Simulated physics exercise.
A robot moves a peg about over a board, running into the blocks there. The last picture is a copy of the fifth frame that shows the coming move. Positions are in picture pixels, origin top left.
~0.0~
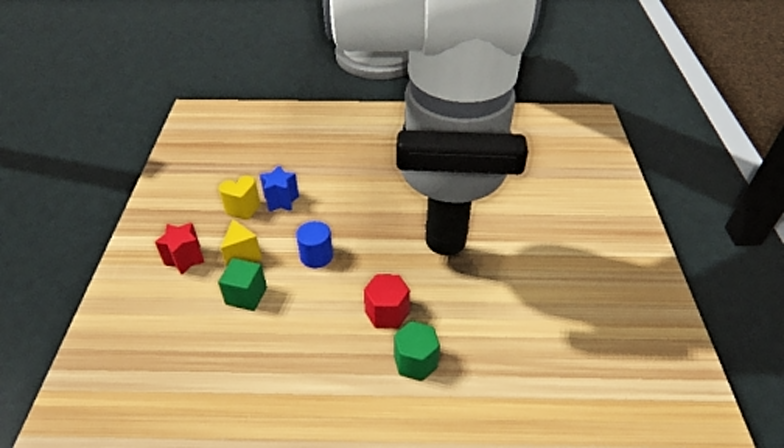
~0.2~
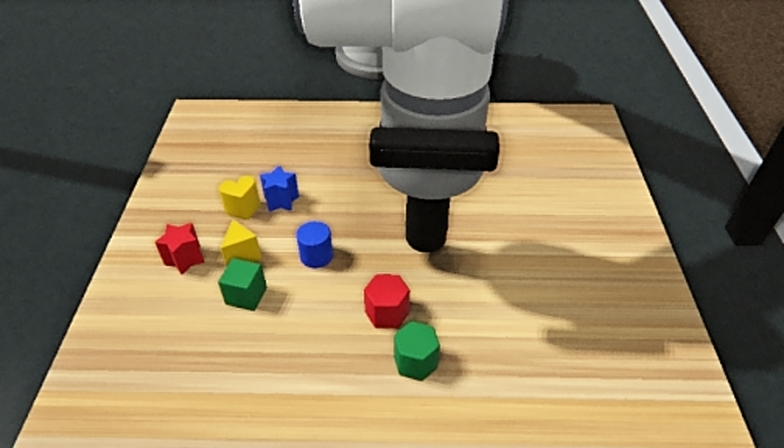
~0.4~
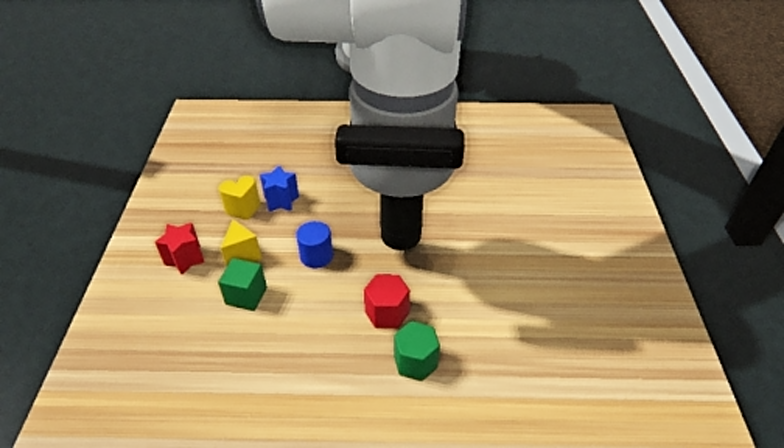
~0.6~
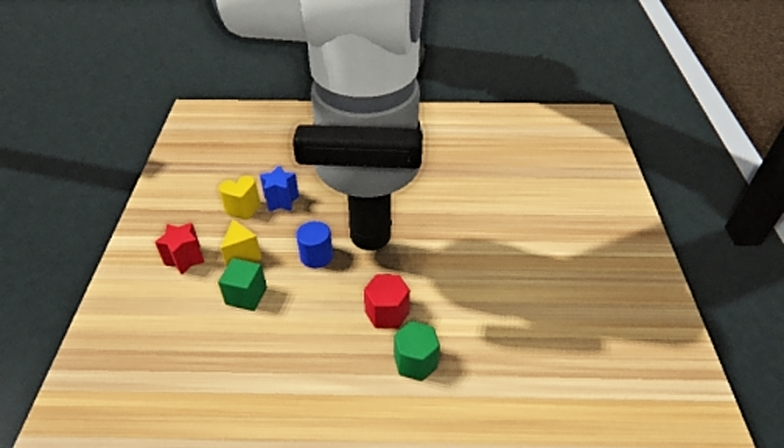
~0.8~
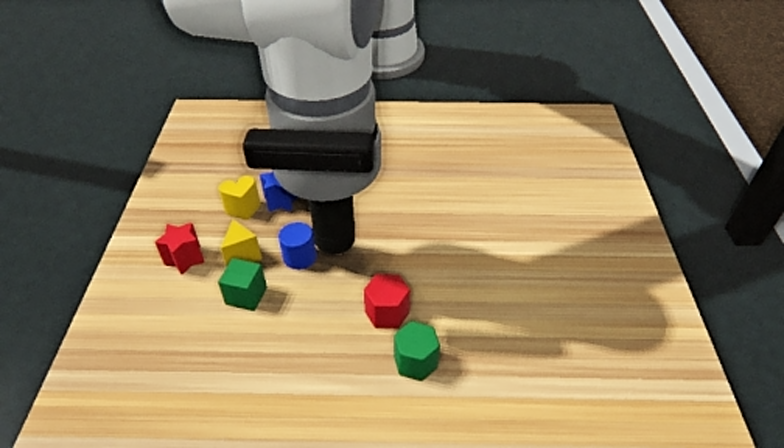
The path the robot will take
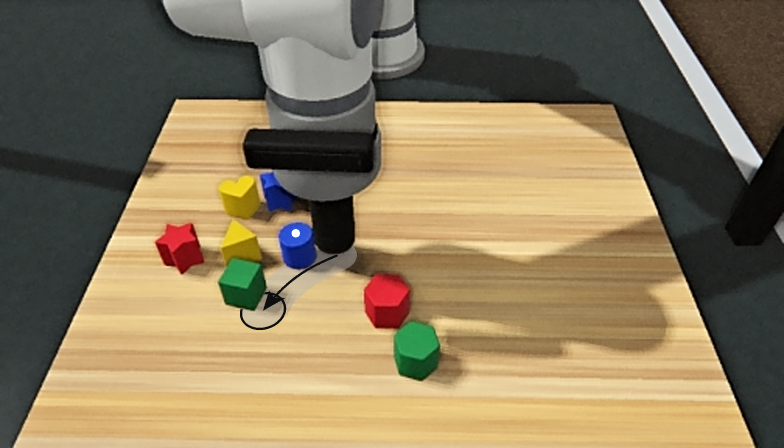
A robot arm slides its black peg left across the board and nudges the blue cylinder.
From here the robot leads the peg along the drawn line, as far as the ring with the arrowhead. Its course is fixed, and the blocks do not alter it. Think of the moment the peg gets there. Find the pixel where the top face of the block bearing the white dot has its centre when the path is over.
My prediction: (258, 240).
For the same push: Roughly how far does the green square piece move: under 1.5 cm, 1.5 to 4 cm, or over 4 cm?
Shift: 1.5 to 4 cm.
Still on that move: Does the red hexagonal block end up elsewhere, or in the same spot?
At the end, its place is the same.
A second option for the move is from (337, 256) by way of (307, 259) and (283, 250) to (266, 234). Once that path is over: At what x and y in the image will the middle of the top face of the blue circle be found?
The spot you're after is about (232, 233) in the image.
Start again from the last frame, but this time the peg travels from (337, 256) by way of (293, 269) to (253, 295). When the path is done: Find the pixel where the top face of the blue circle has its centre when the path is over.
Its top middle: (237, 242).
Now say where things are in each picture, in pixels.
Lower end of the peg at (446, 242), tops of blocks, yellow triangular piece at (237, 234), green square piece at (240, 272), blue circle at (313, 232), red hexagonal block at (387, 289), in the first picture.
Peg at (426, 239), blocks as before, in the second picture.
Peg at (401, 237), blocks as before, in the third picture.
Peg at (371, 237), blocks as before, in the fourth picture.
Peg at (335, 240), yellow triangular piece at (237, 234), green square piece at (240, 272), blue circle at (296, 233), red hexagonal block at (387, 289), in the fifth picture.
The drawn path runs from (337, 256) over (309, 269) and (284, 287) to (263, 311); the dot is on the blue circle.
The first path, step by step. Halfway along, peg at (293, 262); yellow triangular piece at (229, 231), turned 15° anticlockwise; blue circle at (260, 239).
At the end, peg at (259, 296); yellow triangular piece at (229, 231), turned 15° anticlockwise; green square piece at (220, 280); blue circle at (258, 240); red hexagonal block not moved.
